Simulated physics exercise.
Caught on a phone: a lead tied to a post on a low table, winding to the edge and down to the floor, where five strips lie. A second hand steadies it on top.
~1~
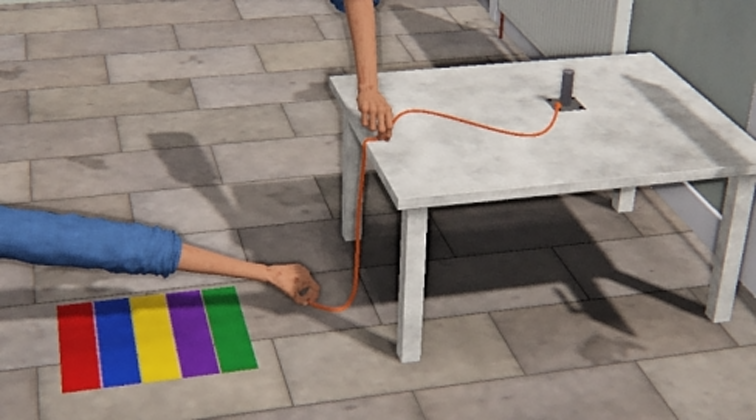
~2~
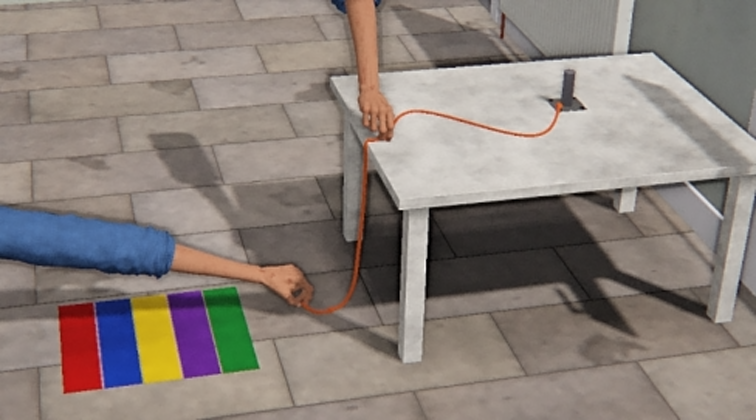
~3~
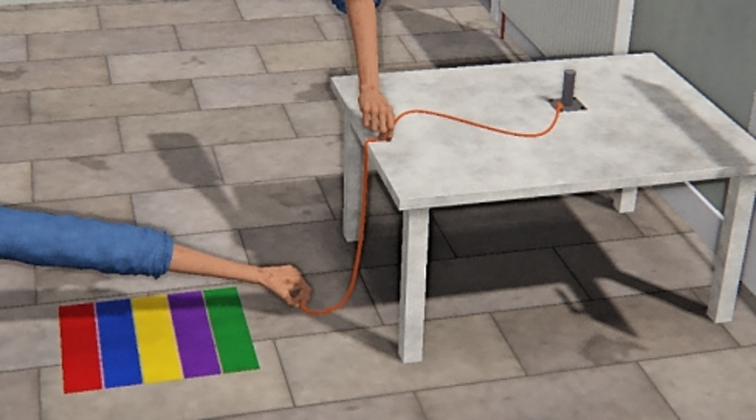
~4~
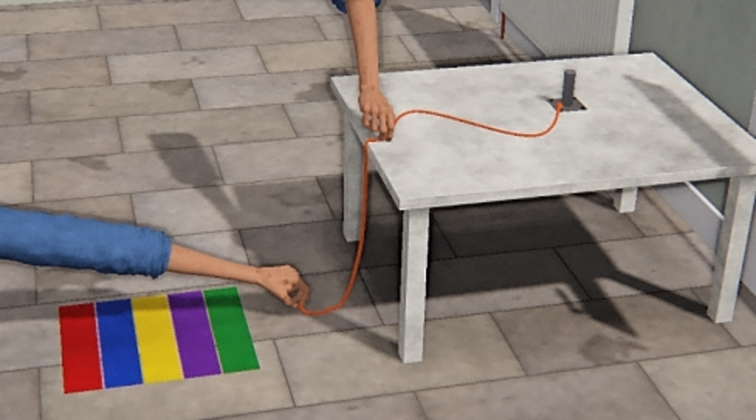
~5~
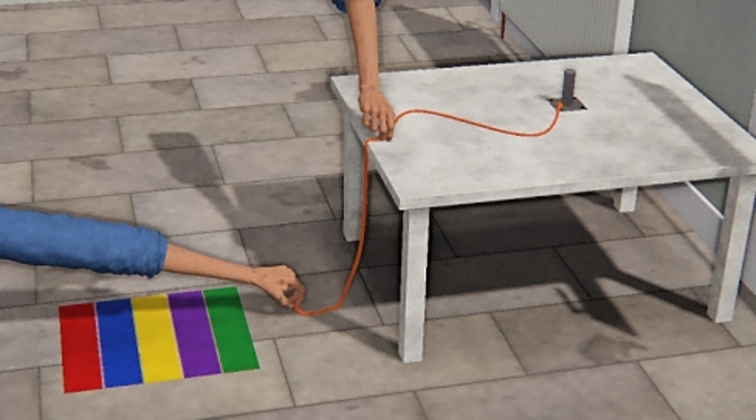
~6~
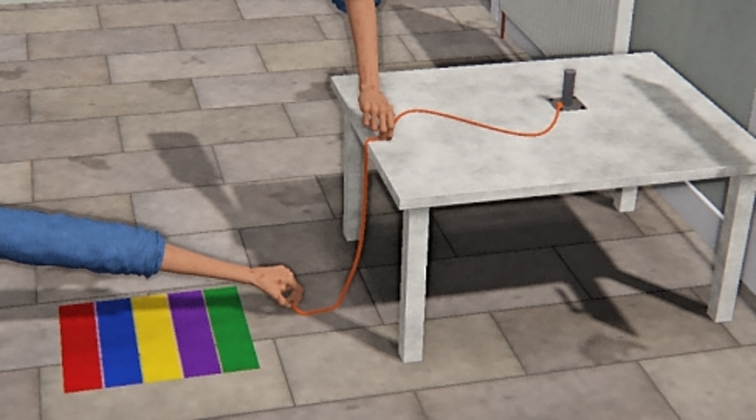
Two bare forearms, one in a blue sleeve reaching in from the left and one coming down from the top, hold an orange cord at a low, pale table on a grey tiled floor, seen from above at an angle. The cord winds from a dark post across the tabletop and over its left edge, near red, blue, yellow, purple and green strips. The lower hand inches left with the cord's end, while the upper hand and view stay nearly still.
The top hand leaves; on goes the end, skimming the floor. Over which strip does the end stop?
It gets as far as the red strip.
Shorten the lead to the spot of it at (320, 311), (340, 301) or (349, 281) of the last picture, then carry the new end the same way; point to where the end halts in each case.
Near (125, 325), (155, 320) and (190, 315).
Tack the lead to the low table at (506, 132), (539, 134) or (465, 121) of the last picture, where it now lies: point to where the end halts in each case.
In that order: (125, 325), (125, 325) and (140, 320).
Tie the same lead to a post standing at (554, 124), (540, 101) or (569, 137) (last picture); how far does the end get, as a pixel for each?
In that order: (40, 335), (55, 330) and (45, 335).
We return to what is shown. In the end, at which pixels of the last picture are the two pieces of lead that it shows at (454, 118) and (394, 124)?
Near (405, 128) and (328, 158).
A little later, end near (140, 321); over yellow.
Next, end near (101, 326); over blue.
When it is tight, end near (78, 329); over red. The red one.
